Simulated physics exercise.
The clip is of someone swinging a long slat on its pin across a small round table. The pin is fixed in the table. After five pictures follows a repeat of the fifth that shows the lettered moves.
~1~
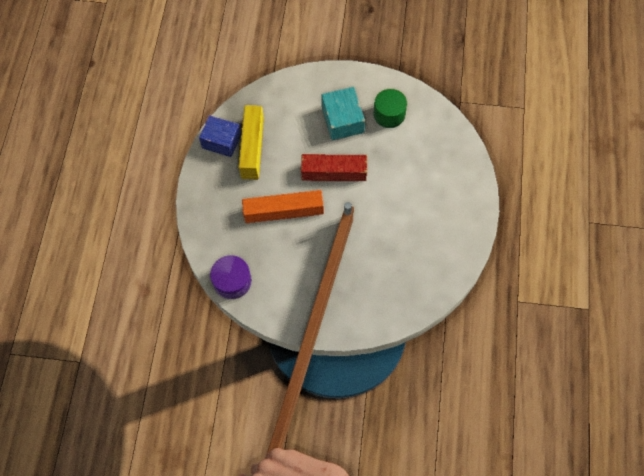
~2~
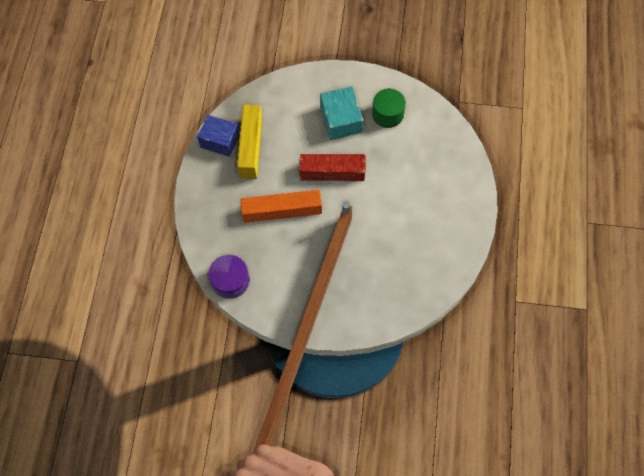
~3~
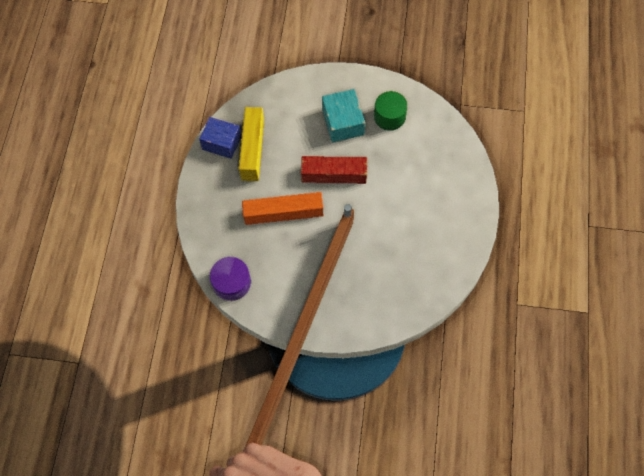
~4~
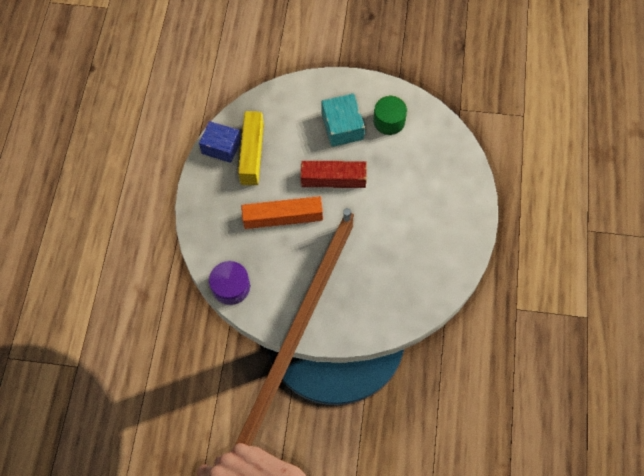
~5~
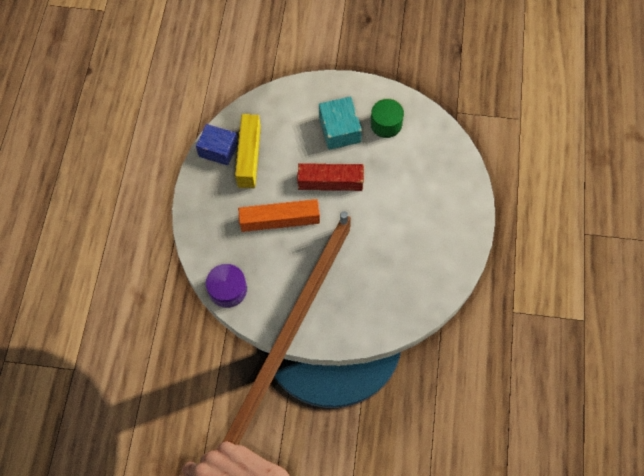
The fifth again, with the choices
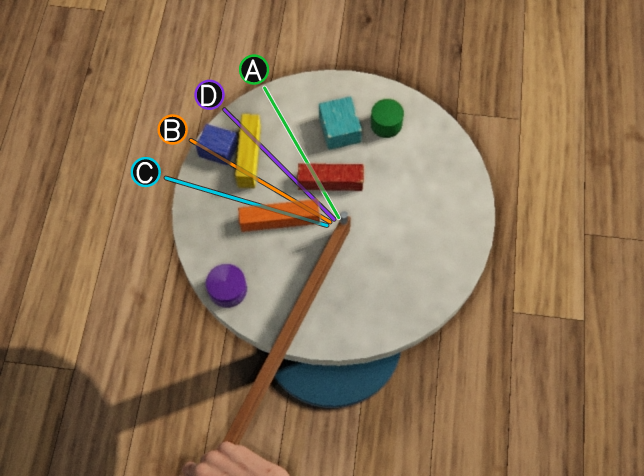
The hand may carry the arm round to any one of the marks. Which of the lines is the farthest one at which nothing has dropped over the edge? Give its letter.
Nothing falls up to B.
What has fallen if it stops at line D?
It is the blue block.
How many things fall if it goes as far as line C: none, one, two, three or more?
The count is none.
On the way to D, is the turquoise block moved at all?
By then, no.
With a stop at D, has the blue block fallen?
Yes.
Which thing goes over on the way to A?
The blue block goes over.
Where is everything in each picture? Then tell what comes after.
In the first frame, blue block (220, 136); turquoise block (343, 114); purple tin (231, 277).
In the second frame, arm (312, 304); yellow stick (250, 142).
In the third frame, arm (310, 305); red bar (334, 170).
In the fourth frame, arm (305, 307); blue block (220, 142).
In the fifth frame, arm (298, 309); purple tin (227, 286); yellow stick (248, 151); green tin (387, 118).
On the marked copy, A at (300, 150); B at (259, 180); C at (245, 202); D at (278, 163).
With B. Early on, arm (252, 267); purple tin (215, 269); blue block (217, 145).
Further on, arm (243, 211); purple tin (201, 195); orange bar (280, 211).
At the end, arm (260, 172); blue block (222, 110); purple tin (226, 137); nothing has fallen.
As for the rest, A drops the blue block; C is safe but short; D drops the blue block.
